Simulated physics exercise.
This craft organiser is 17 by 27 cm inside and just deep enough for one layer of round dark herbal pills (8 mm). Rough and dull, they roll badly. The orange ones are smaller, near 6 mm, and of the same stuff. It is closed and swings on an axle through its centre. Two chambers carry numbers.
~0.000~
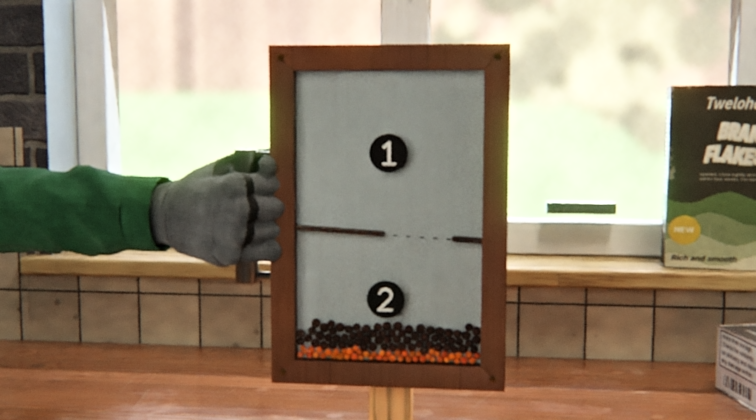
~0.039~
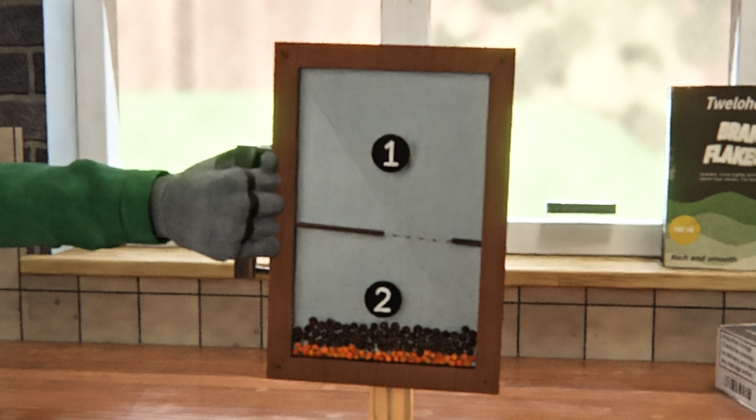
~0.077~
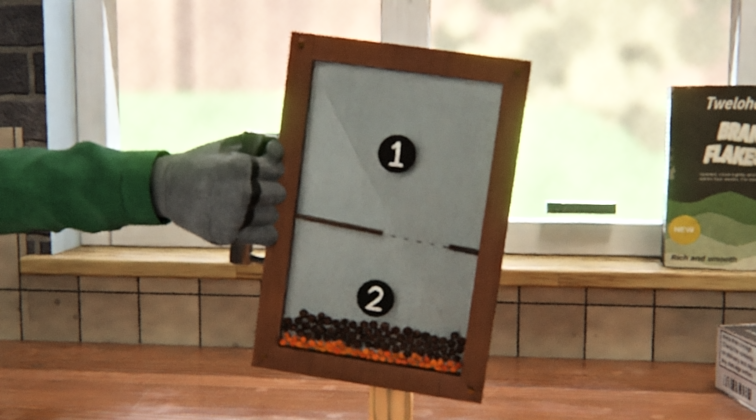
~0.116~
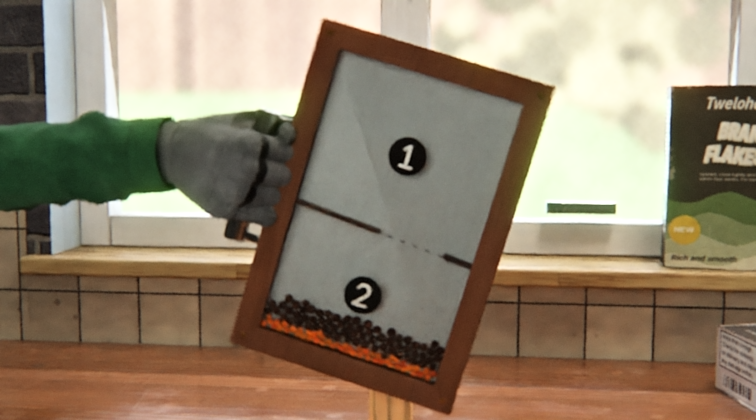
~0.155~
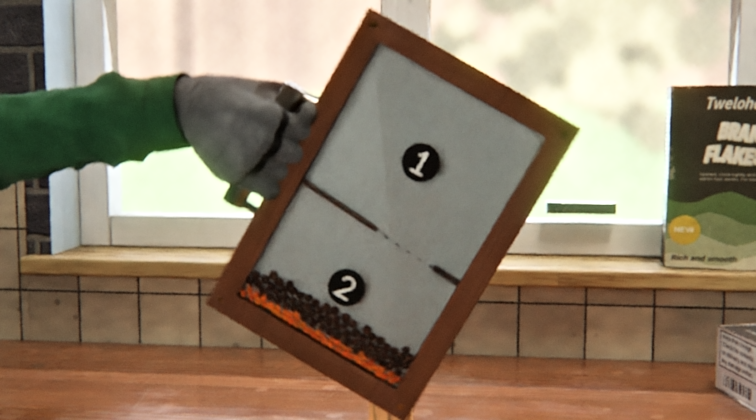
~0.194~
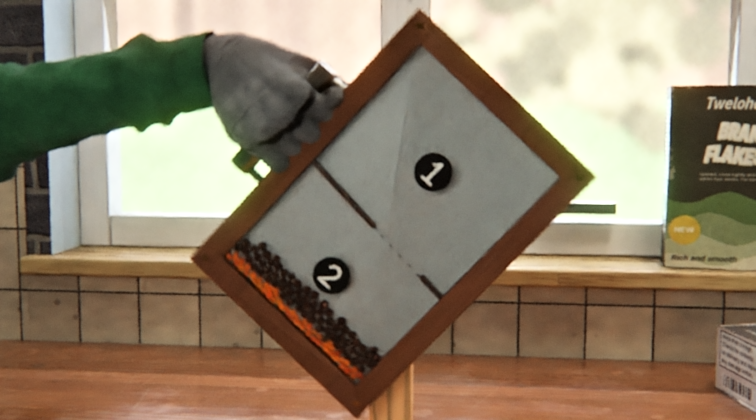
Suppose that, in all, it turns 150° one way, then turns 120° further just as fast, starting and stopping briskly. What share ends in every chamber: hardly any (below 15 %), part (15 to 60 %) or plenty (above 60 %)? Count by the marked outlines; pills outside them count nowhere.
Chamber 1: Plenty; chamber 2: Part.
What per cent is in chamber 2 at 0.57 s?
About 65 per cent.
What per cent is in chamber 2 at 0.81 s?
Roughly 25 per cent.
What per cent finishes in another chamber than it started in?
Some 80 per cent.
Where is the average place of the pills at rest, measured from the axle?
About 5 cm left and 7 cm below.
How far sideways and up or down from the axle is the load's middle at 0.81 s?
Some 4 cm left and 6 cm below.
By 0.57 s, it stands 150° clockwise; the pills' middle is 6 cm left of and level with the centre; no. 1, 35 %, no. 2, 65 %.
By 0.81 s, it has come round 208° clockwise; the pills' middle is 4 cm left of and 6 cm below the centre; no. 1, 75 %, no. 2, 25 %.
By 1.06 s, it has come round 270° clockwise; the pills' middle is 7 cm left of and 5 cm below the centre; no. 1, 80 %, no. 2, 20 %.
All still by 1.8 s, it has come round 270° clockwise; no. 1, 80 %, no. 2, 20 %.
